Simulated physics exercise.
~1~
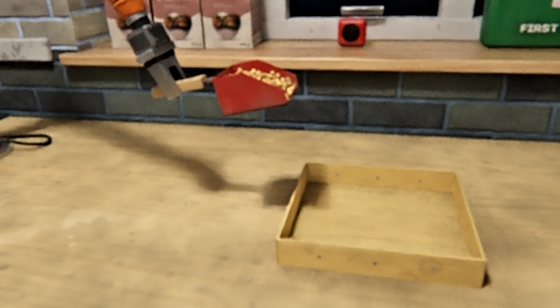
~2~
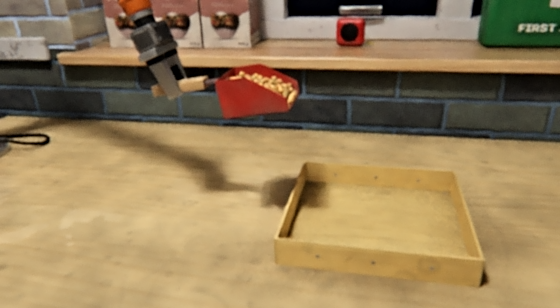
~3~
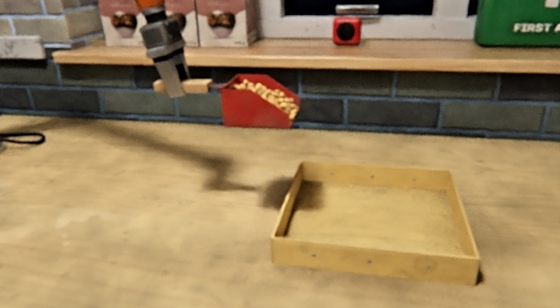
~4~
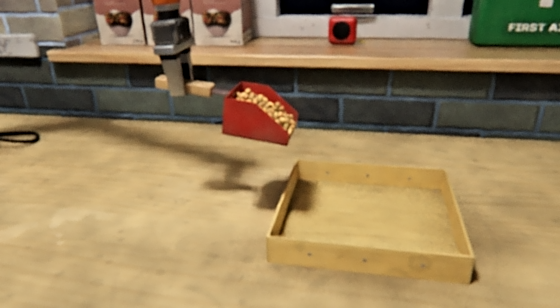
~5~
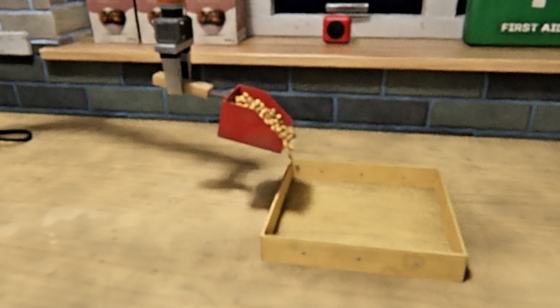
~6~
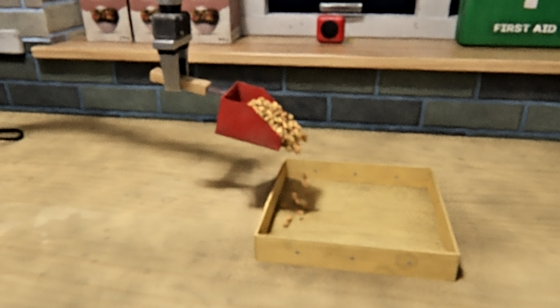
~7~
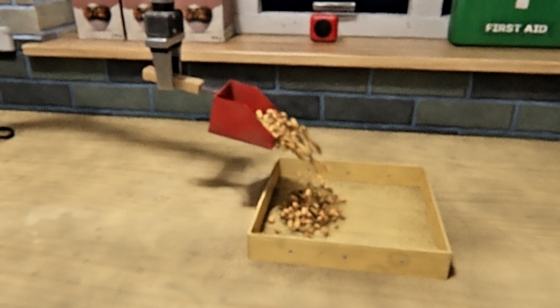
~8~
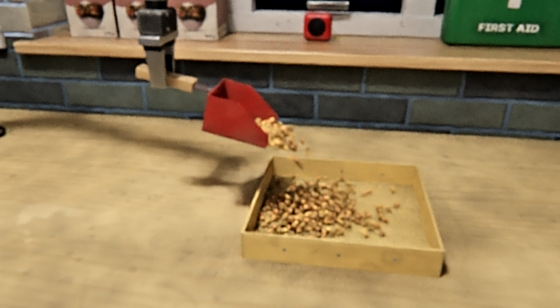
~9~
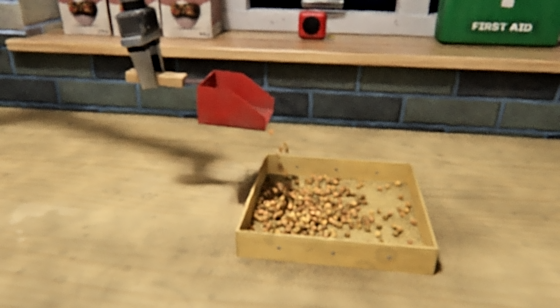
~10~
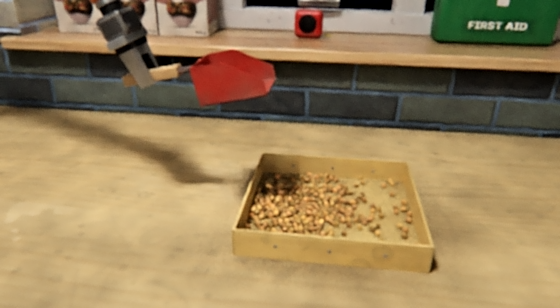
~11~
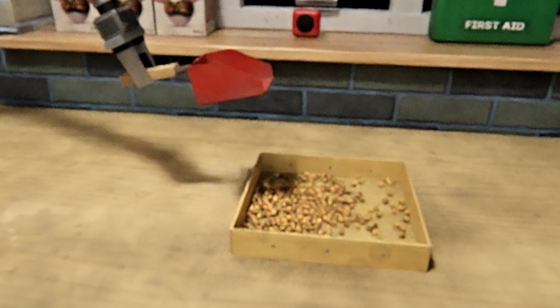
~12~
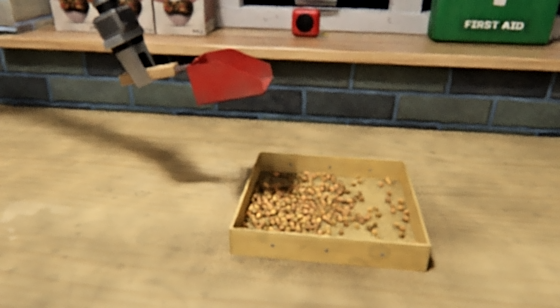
The video shows a robot arm holding a red scoop of dried chickpeas above a wooden counter, tipping it so they pour into a shallow square tray. The arm then tilts the emptied scoop back and lifts it slightly, leaving the chickpeas spread across the tray, mostly toward the left.
